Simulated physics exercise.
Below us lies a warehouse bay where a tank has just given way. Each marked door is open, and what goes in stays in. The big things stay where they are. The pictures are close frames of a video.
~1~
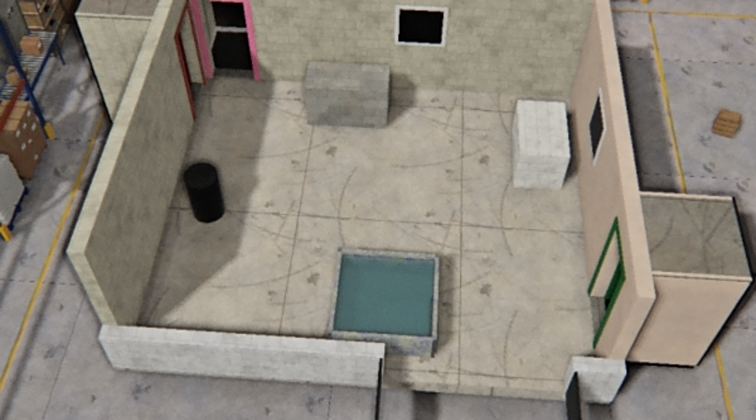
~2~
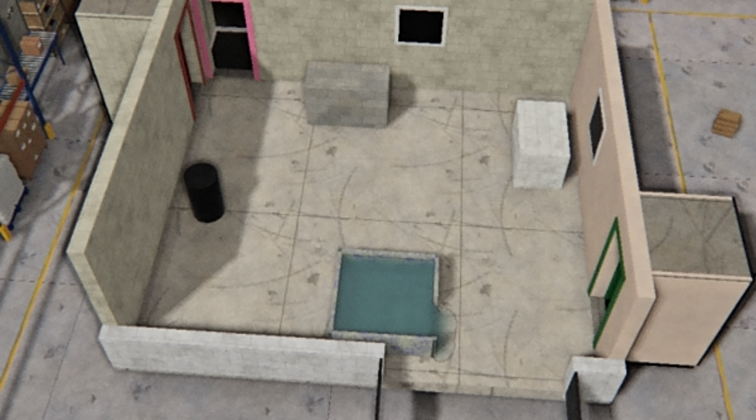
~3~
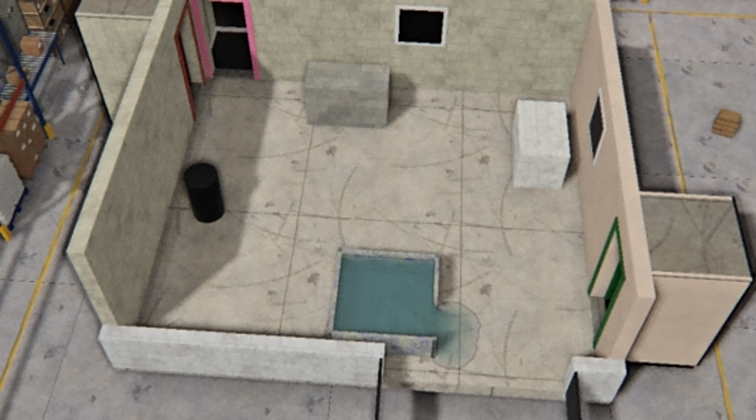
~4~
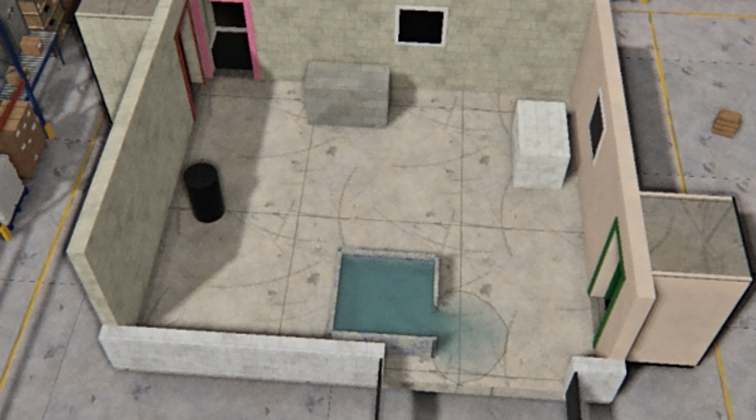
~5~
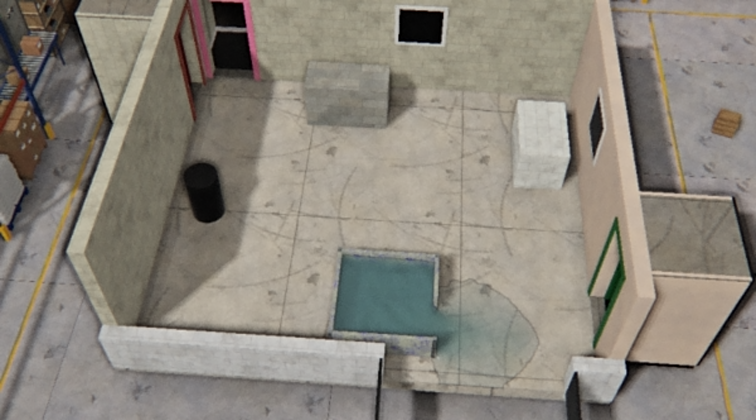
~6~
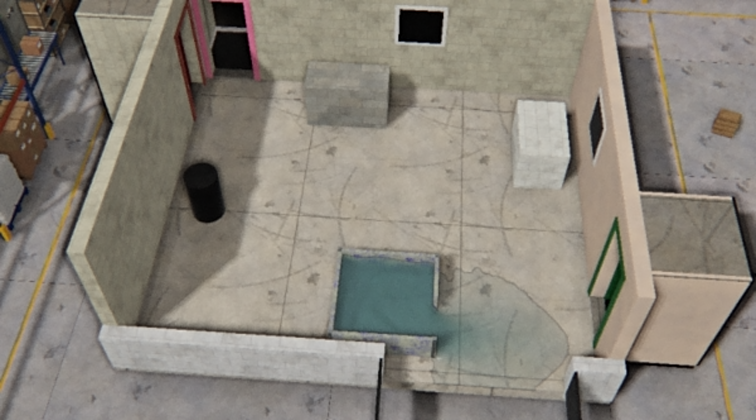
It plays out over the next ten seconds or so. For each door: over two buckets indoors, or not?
One by one: The green door takes more than that; the red door stays under that; the pink door stays under that.
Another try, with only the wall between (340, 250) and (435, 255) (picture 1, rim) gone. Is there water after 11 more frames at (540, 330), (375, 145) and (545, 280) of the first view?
One after the other: Clear, awash, not flooded.
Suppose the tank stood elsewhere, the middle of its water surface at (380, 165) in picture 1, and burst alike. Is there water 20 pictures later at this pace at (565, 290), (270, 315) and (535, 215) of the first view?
In that order: Wet, free of water, wet.
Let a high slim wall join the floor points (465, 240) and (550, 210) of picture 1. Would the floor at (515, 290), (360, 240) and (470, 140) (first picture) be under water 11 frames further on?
As listed: Wet, free of water, dry.
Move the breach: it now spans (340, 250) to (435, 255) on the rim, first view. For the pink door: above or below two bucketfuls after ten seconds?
Then: The pink one lets more in.
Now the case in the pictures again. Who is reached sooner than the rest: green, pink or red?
The green one.
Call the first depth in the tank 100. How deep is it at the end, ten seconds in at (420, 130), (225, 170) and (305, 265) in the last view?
In turn 2, 0 and 0 in a hundred.
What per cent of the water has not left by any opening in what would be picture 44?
About 60 per cent.
A moment on, water covers 10 % of the floor; the green door under two buckets in, the red door not reached, the pink door not reached.
Next, water covers 15 % of the floor; the green door over two buckets in, the red door not reached, the pink door not reached.
Then, water covers 15 % of the floor; the green door far over two buckets in, the red door not reached, the pink door not reached.
Later, water covers 20 % of the floor; the green door far over two buckets in, the red door not reached, the pink door not reached.
In the end, water covers 30 % of the floor; the green door far over two buckets in, the red door not reached, the pink door not reached.
